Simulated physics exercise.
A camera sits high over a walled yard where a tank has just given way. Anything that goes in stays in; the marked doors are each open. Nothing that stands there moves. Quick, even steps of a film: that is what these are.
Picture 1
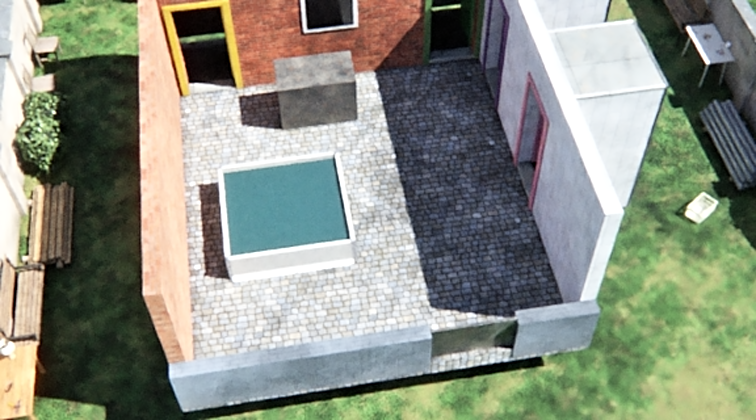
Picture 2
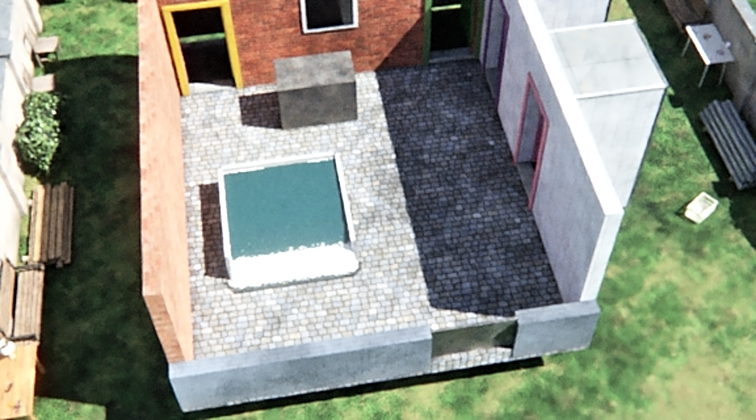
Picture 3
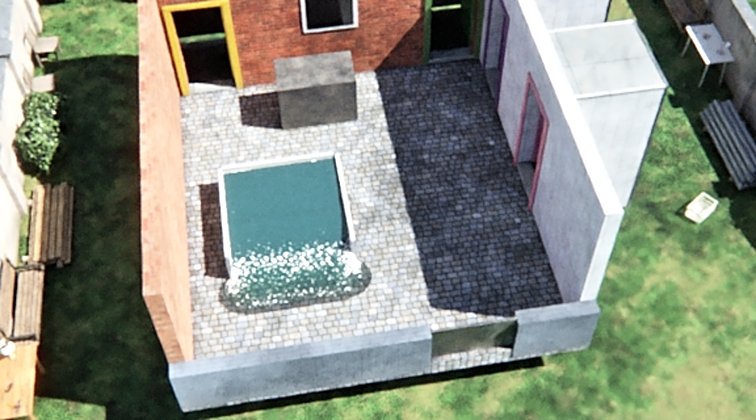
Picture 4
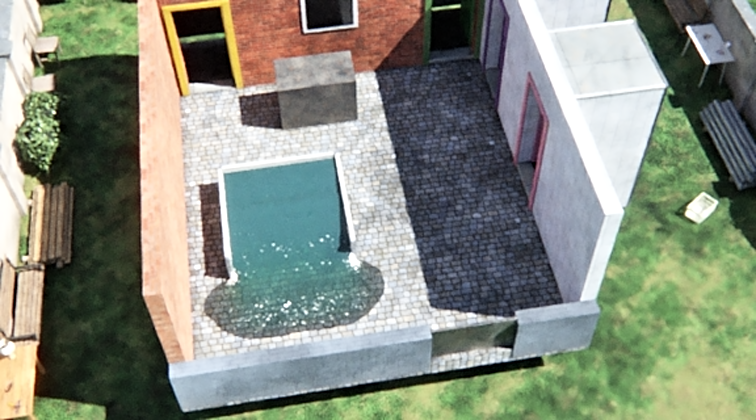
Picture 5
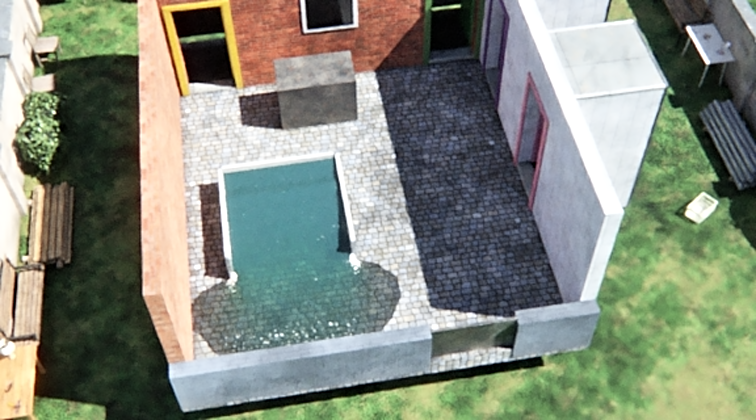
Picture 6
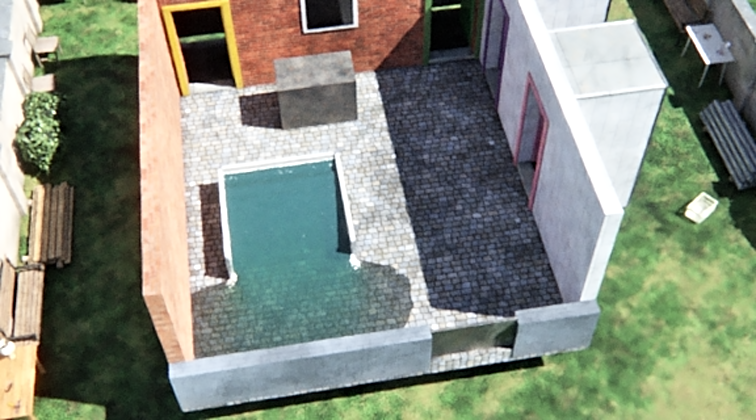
We see a walled yard from above, where a white-rimmed tank of blue-green water gives way along its near side, and the water pours out in white froth, then spreads across the paving to the low front wall.
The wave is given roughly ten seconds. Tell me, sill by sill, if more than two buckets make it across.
One by one: The pink door stays inside what's allowed there; the yellow door goes beyond what's allowed there; the purple door stays inside what's allowed there; the green door stays inside what's allowed there.
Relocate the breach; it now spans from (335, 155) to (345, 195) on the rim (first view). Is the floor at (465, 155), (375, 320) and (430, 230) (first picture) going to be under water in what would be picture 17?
So: Wetted, then spared, then wetted.
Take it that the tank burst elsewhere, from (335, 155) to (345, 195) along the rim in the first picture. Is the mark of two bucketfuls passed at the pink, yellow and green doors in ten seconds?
Result - pink door: Above the limit; yellow door: Below the limit; green door: Above the limit.
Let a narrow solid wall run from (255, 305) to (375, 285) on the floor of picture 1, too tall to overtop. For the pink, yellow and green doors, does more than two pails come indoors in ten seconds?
The pink door remains below, the yellow door remains below and the green door remains below.
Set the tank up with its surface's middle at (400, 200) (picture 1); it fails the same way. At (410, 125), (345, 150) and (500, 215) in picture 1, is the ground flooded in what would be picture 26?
One after the other: Untouched, untouched, reached.
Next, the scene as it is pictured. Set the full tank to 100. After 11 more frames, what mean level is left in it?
About 34 per cent.
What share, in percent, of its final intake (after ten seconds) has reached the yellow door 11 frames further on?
About 0 %.
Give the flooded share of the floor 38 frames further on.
Roughly 75 %.
A moment on, water covers 20 % of the floor; the pink door not reached, the yellow door not reached, the purple door not reached, the green door not reached.
Next, water covers 25 % of the floor; the pink door not reached, the yellow door not reached, the purple door not reached, the green door not reached.
Then, water covers 45 % of the floor; the pink door not reached, the yellow door not reached, the purple door not reached, the green door not reached.
Later, water covers 75 % of the floor; the pink door wet at the sill, nothing in, the yellow door over two buckets in, the purple door wet at the sill, nothing in, the green door wet at the sill, nothing in.
In the end, water covers 95 % of the floor; the pink door wet at the sill, nothing in, the yellow door far over two buckets in, the purple door wet at the sill, nothing in, the green door under two buckets in.
